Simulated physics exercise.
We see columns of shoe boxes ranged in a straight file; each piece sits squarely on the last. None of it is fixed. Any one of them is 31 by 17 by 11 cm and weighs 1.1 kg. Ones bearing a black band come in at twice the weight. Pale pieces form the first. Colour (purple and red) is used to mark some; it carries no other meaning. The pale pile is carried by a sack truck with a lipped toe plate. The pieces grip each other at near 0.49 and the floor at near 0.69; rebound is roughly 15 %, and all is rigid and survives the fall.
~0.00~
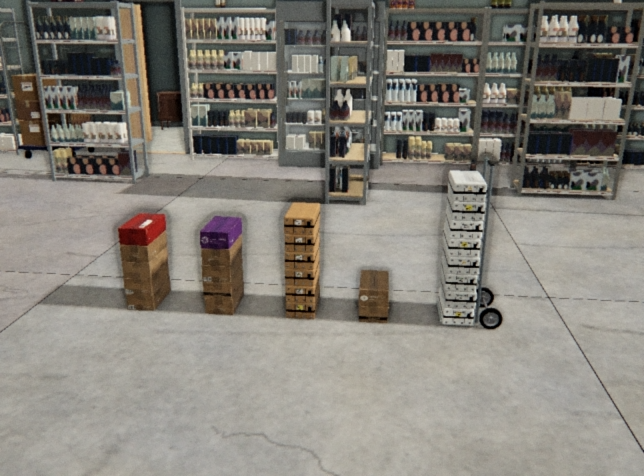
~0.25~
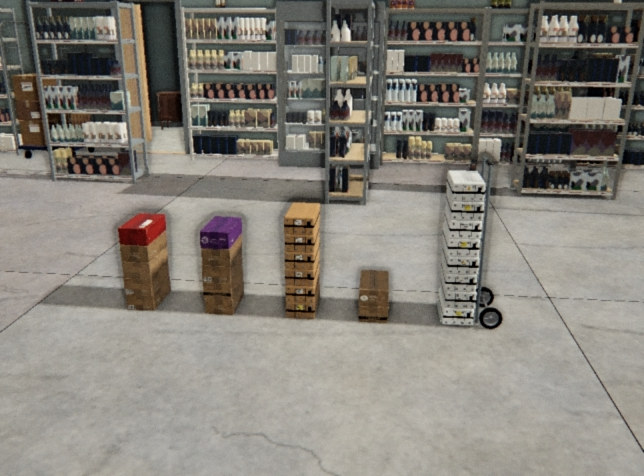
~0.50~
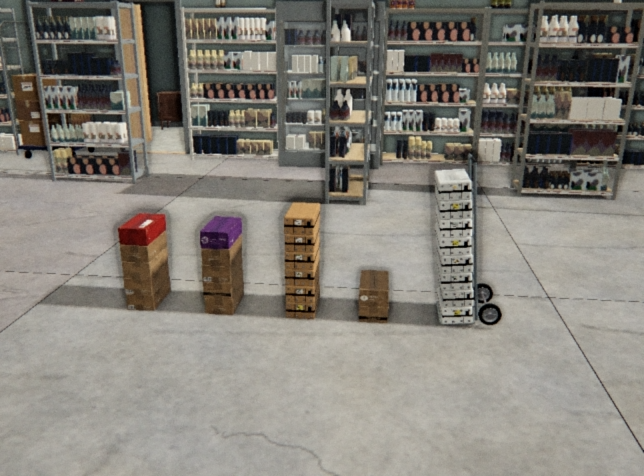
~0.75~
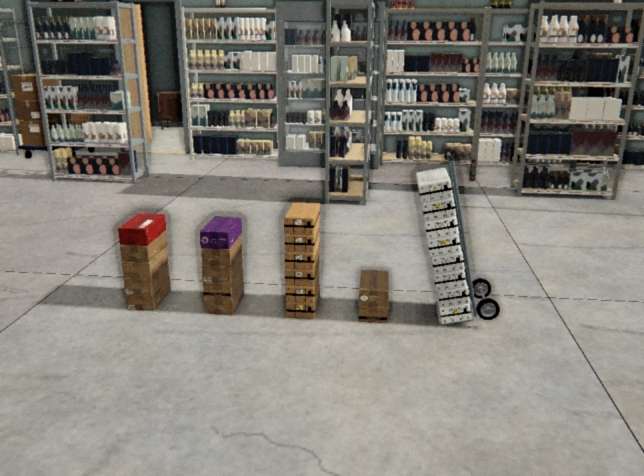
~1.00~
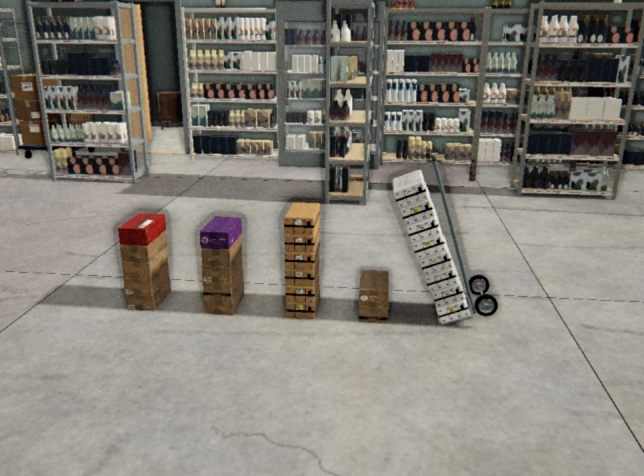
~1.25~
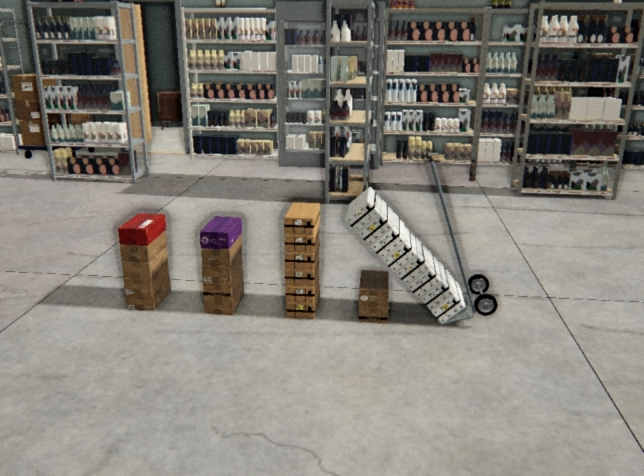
A tall stack of white shoe boxes on a wheeled hand truck stands at the right end of a row on a grey concrete floor, seen from a fixed, raised view facing shelves of shoes. To its left are a low brown stack, a taller tan one, and two brown stacks topped with purple and red boxes. The truck tilts left, and the white stack leans with it, then tips further away from the frame over the low stack.
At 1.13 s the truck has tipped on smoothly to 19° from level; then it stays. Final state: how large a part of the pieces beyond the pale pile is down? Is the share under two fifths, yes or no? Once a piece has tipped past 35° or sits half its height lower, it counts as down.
Yes, it is under two fifths.
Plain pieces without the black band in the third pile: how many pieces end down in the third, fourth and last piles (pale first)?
Down per pile - third: 5, fourth: 5, last: 4.
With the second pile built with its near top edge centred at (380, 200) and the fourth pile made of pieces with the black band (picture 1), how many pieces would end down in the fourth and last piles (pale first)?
You'd get fourth 4 and last 4.
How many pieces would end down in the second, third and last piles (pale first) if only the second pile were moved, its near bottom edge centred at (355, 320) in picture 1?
Second 0; third 0; last 0.
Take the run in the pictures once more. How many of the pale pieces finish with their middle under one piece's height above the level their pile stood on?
Number of pale pieces - 4.
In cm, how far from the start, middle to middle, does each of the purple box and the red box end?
Estimate: Purple near 0 cm, red near 0 cm.
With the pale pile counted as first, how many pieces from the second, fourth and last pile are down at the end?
Tally - second: 0; fourth: 0; last: 0.
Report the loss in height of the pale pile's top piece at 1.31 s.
25 cm.
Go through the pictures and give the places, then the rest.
In the first frame (places mark the middle of the side facing us), truck frame (489, 200) 0° forward; purple box (214, 241); red box (133, 237); the rest undisturbed.
The second frame shows truck frame (487, 199) 1° forward; red box (133, 237).
The third frame shows truck frame (475, 196) 6° forward, top of the pale pile leaning 6°; red box (133, 237); the rest undisturbed.
The fourth frame shows truck frame (457, 194) 13° forward, top of the pale pile leaning 13°; red box (133, 237); the rest undisturbed.
The fifth frame shows truck frame (443, 193) 18° forward, top of the pale pile leaning 22°; red box (133, 237); the rest undisturbed.
The sixth frame shows truck frame (441, 193) 19° forward, top of the pale pile leaning 43°; red box (133, 237); purple box (214, 241); the rest undisturbed.
After 1.31 s, 8 of the pale pile down; none of the 18 other boxes down.
After 1.50 s, 8 of the pale pile down; none of the 18 other boxes down, 6 disturbed.
After 1.82 s, 8 of the pale pile down; none of the 18 other boxes down, 7 disturbed.
At rest (2.4 s), 8 of the pale pile down; none of the 18 other boxes down, 6 disturbed; red box unmoved; purple box unmoved. That is 0 per cent. As the last picture would show them, middles, red box near (143, 229), purple box near (222, 232).
